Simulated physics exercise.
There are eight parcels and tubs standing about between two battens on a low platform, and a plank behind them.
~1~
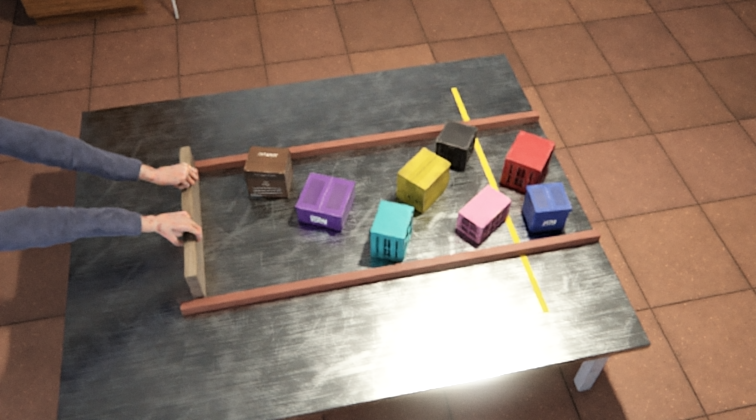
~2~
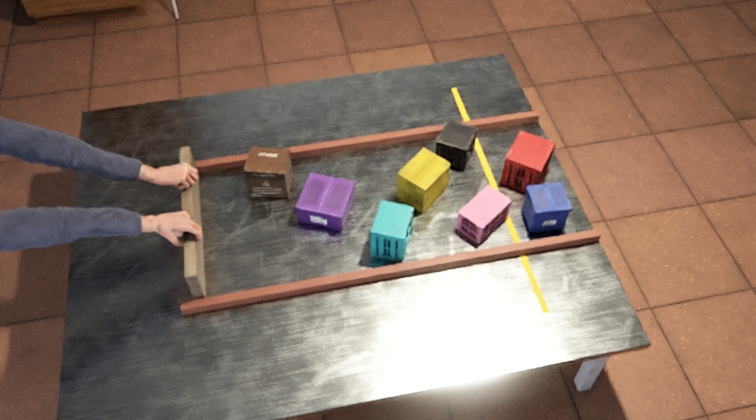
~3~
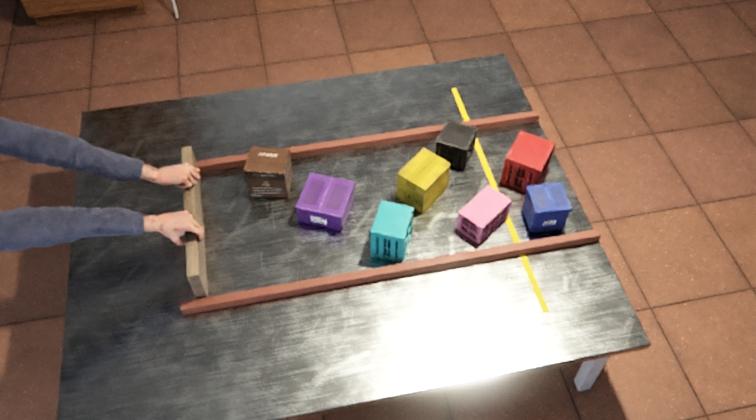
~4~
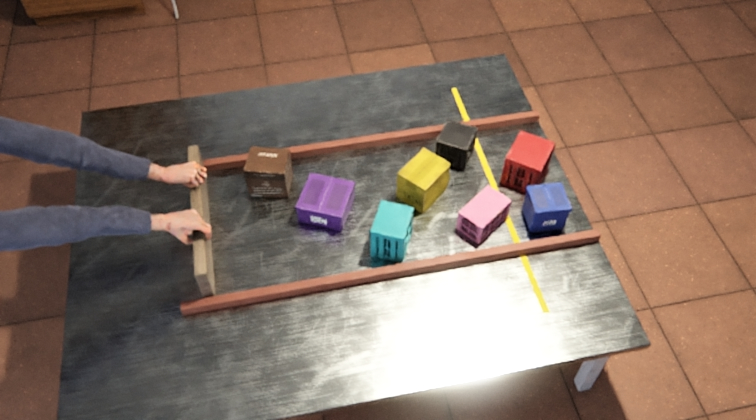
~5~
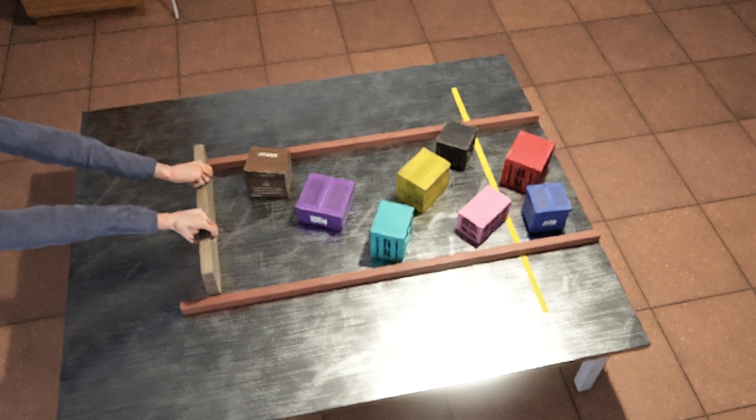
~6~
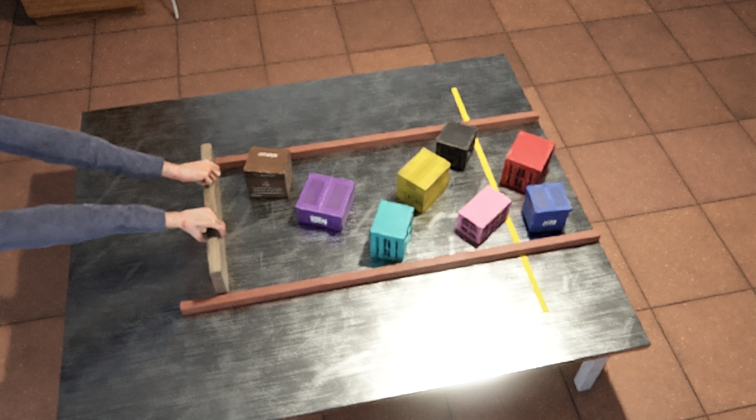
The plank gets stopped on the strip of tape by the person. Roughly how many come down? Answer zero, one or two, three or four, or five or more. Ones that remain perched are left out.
One or two.
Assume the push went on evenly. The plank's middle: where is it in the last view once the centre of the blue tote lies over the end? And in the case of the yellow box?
The middle is at (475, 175) when it's the blue tote, and at (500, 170) when it's the yellow box.
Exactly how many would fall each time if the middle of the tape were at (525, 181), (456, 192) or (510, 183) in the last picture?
The counts would be 5, 0 and 3.
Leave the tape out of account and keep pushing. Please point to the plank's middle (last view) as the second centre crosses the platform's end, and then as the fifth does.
Pixels in order: Roughly (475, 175), roughly (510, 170).
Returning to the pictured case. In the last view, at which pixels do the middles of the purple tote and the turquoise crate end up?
Going in order: First (512, 165), then (526, 205).
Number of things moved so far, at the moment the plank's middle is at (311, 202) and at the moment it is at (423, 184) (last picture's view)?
One spot: 2. Other spot: 7.
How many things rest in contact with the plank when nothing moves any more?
The count in contact is 3.
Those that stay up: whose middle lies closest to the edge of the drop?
The yellow box winds up nearest.
Early on, none off yet; red crate at rest near (527, 163); blue tote at rest near (545, 209); pink crate at rest near (484, 214).
Finally, the number that fall off is one or two; lost, blue tote and red crate.
